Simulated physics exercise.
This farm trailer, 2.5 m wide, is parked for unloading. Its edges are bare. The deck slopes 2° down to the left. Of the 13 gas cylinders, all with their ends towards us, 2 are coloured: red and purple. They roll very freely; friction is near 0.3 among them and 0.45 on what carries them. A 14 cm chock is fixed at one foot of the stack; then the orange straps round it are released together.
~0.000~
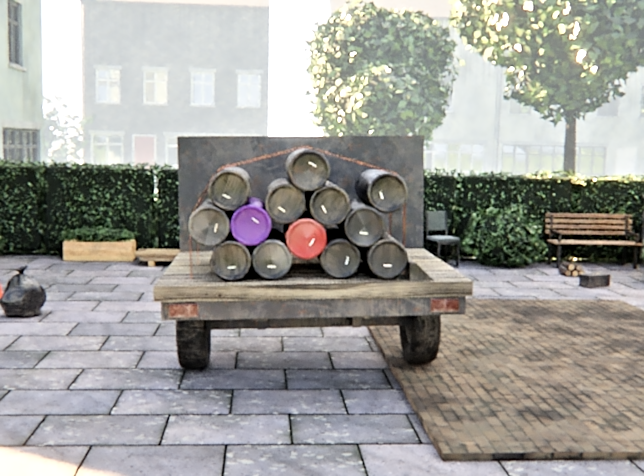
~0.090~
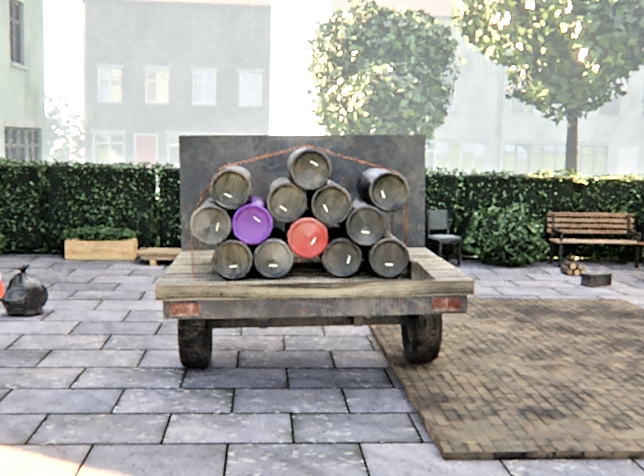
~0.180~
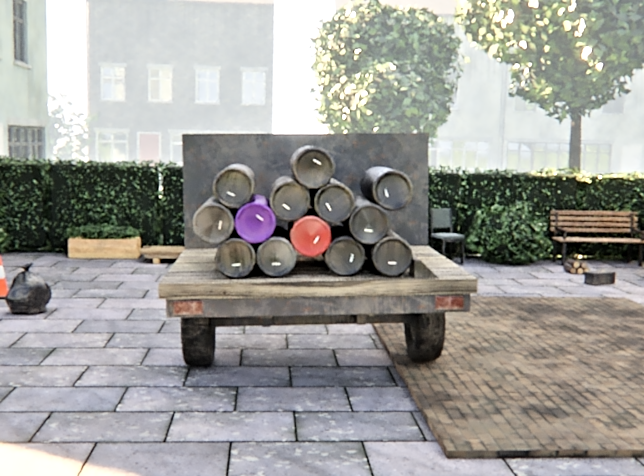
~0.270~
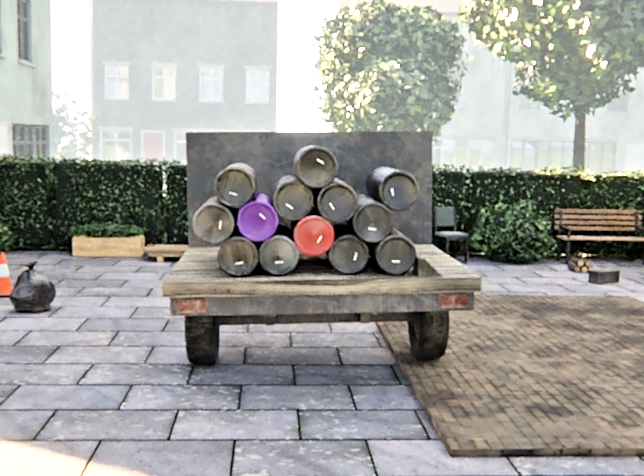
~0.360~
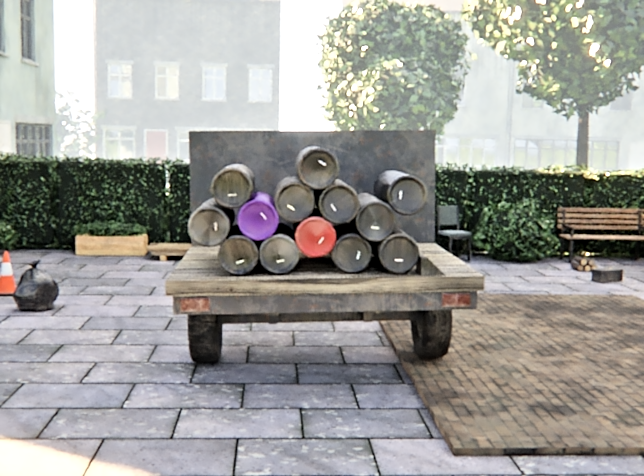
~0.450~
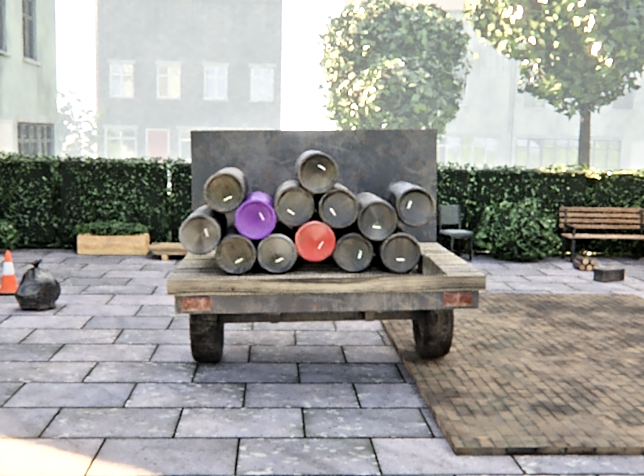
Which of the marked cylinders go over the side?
The red cylinder falls off, the purple falls off.
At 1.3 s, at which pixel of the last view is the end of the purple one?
Around (201, 221).
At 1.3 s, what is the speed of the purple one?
About 0.8 m/s.
By 1.3 s, red is on the deck, 105 cm from the left edge, rolling left; purple is up on others, 25 cm from the left edge, rolling left; 3 of 13 are off.
By 2.4 s, purple is down on the left; as before, red; 6 of 13 are off.
By 3.6 s, red is on the deck, 60 cm from the left edge, rolling left; purple is on the ground to the left; 7 of 13 are off.
By 5.0 s, red is dropping off the left side; as before, purple; 9 of 13 are off.
Finally (8.9 s), red is on the ground to the left; purple is down on the left; 11 of 13 are off.
